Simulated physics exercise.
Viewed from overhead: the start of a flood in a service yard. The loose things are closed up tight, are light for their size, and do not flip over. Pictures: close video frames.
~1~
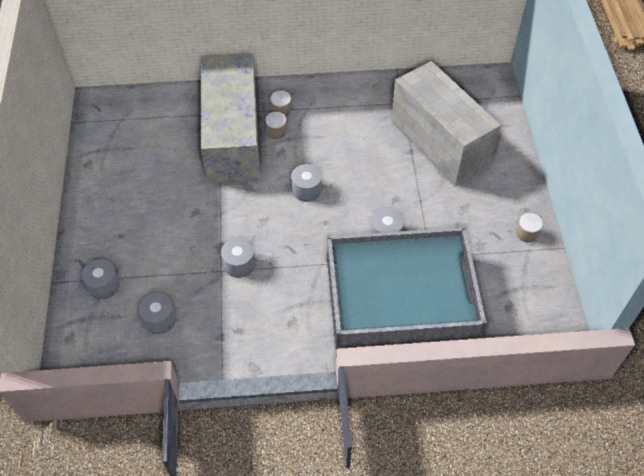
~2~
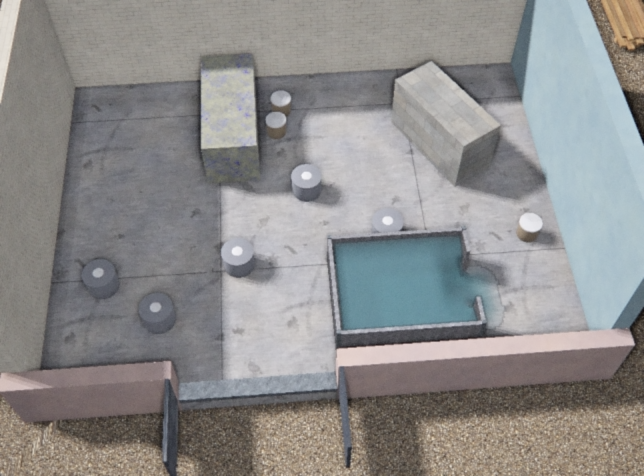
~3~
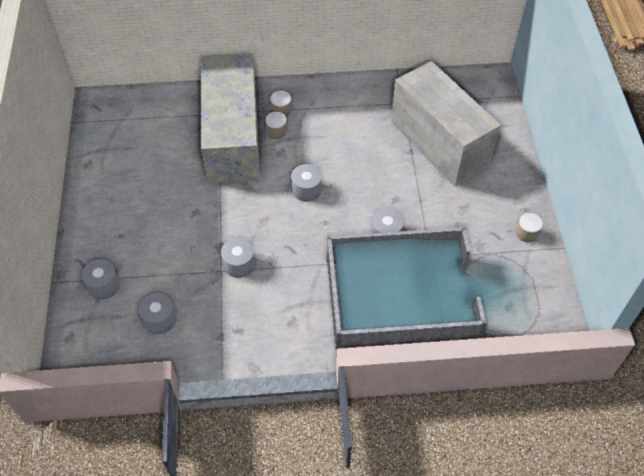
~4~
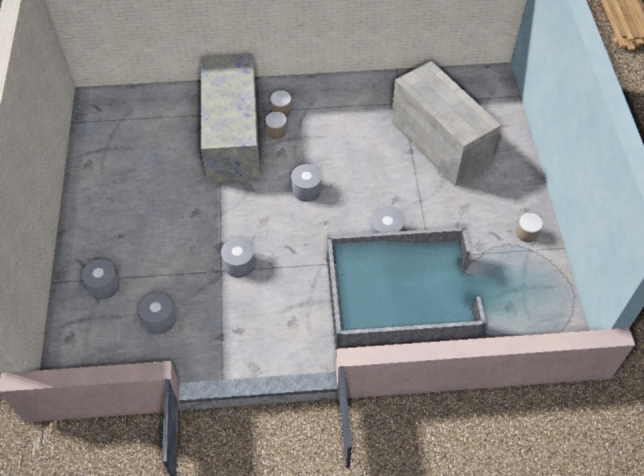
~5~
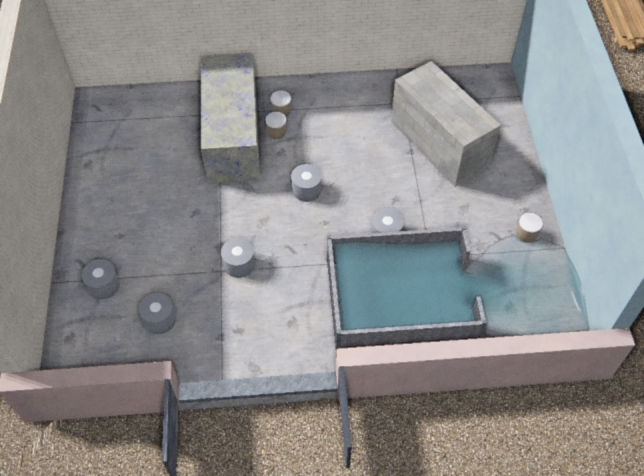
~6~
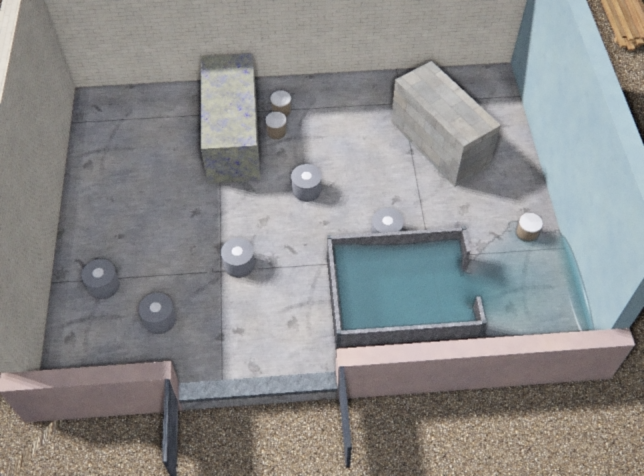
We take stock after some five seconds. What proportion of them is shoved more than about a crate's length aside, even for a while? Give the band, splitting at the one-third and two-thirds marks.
The share lands in the bottom band, under a third.
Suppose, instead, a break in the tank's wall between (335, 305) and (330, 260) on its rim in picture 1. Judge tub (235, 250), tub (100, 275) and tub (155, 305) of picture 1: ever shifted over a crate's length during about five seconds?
One after another: Goes the distance, then goes the distance, then goes the distance.
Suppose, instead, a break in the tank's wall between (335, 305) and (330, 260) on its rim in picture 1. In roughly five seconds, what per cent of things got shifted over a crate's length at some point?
Estimate: Some 40 per cent.
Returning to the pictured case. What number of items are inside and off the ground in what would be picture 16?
I get 0.
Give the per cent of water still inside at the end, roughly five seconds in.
Something like 98 per cent, give or take.
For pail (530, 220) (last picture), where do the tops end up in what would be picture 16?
It should be near (500, 161).
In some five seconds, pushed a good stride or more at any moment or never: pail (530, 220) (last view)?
Note - travel: Beyond that distance.
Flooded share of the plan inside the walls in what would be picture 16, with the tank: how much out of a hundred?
I'd put it at around 20 in a hundred.
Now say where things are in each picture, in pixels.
A pail at (531, 222) rests on the ground; a tub at (156, 307), on the bottom; 0 of 8 have shifted, in the first picture.
A pail at (531, 222), on the bottom; a tub at (156, 307), on the bottom; 0 of 8 have shifted, in the second picture.
A pail at (531, 222), on the bottom; a tub at (156, 307) rests on the ground; 0 of 8 have shifted, in the third picture.
A pail at (531, 222) rests on the ground; a tub at (156, 307), on the bottom; 0 of 8 have shifted, in the fourth picture.
A pail at (531, 222), on the bottom; a tub at (156, 307), on the bottom; 0 of 8 have shifted, in the fifth picture.
A pail at (531, 222) rests on the ground; a tub at (156, 307) rests on the ground; 0 of 8 have shifted, in the sixth picture.
A moment on, 0 of 8 are well off their spots; 0 afloat.
Next, 1 of 8 are well off their spots; 0 afloat.
Later, 1 of 8 are well off their spots; 0 afloat.
In the end, 1 of 8 are well off their spots, and 1 have been at some point; 1 afloat.
